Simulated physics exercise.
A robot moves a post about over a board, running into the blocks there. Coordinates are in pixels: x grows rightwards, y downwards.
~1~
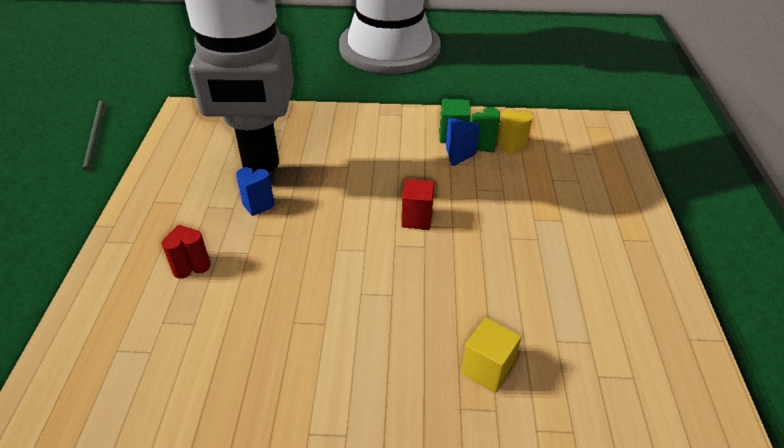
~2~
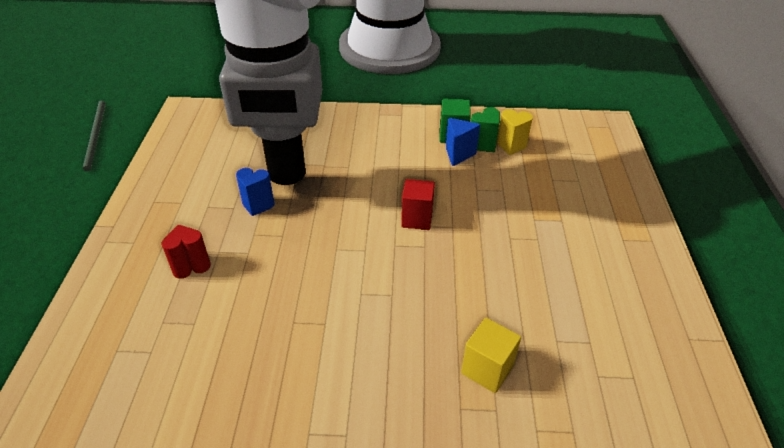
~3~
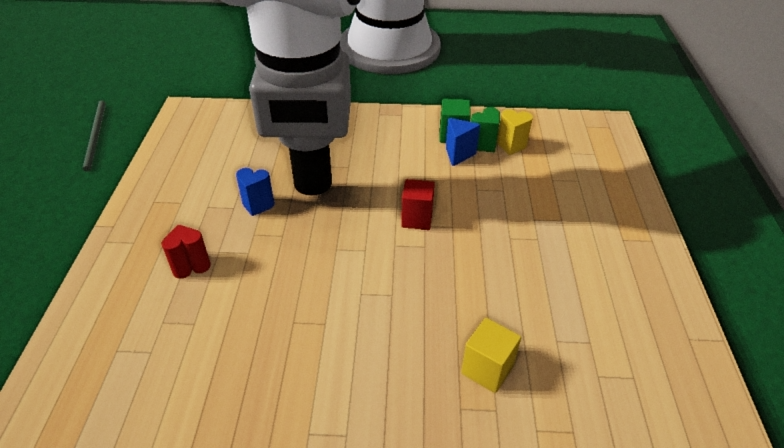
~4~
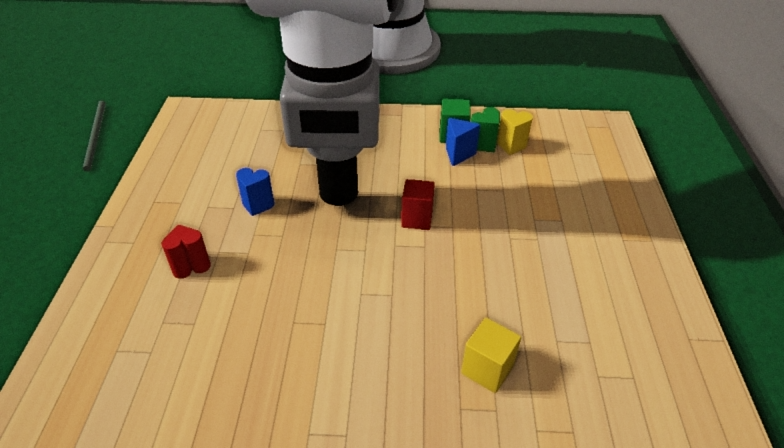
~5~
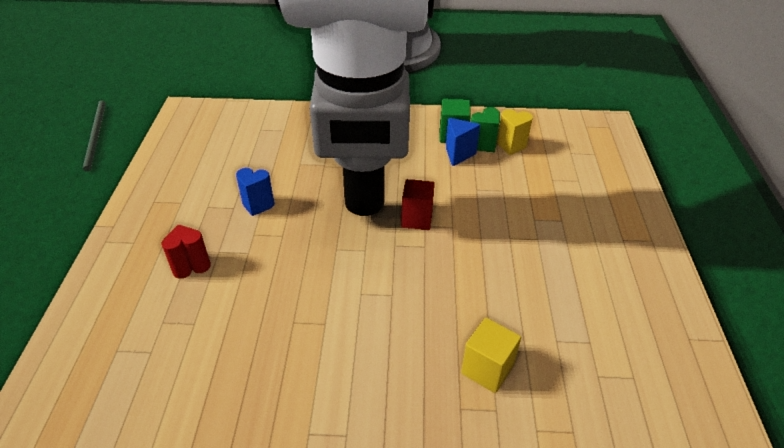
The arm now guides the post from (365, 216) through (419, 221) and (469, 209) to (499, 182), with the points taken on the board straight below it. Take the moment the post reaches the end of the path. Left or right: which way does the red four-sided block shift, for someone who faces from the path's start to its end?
Off to the right side.
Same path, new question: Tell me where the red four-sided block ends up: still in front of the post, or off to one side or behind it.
It slides aside on the way.
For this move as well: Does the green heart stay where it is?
The answer is yes.
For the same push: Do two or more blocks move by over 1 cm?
I believe not.
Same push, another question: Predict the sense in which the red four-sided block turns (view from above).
Clockwise, looking down.
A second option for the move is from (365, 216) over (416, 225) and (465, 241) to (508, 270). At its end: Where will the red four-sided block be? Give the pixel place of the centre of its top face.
It is going to be at (486, 191).
The first path, step by step. One third of the way, post at (420, 208); red four-sided block at (456, 189), turned 20° anticlockwise.
Two thirds of the way, post at (471, 196); red four-sided block at (509, 182), turned 15° clockwise.
At the end, post at (501, 169); red four-sided block at (520, 180), turned 30° clockwise; blue triangular block in place; green heart in place.
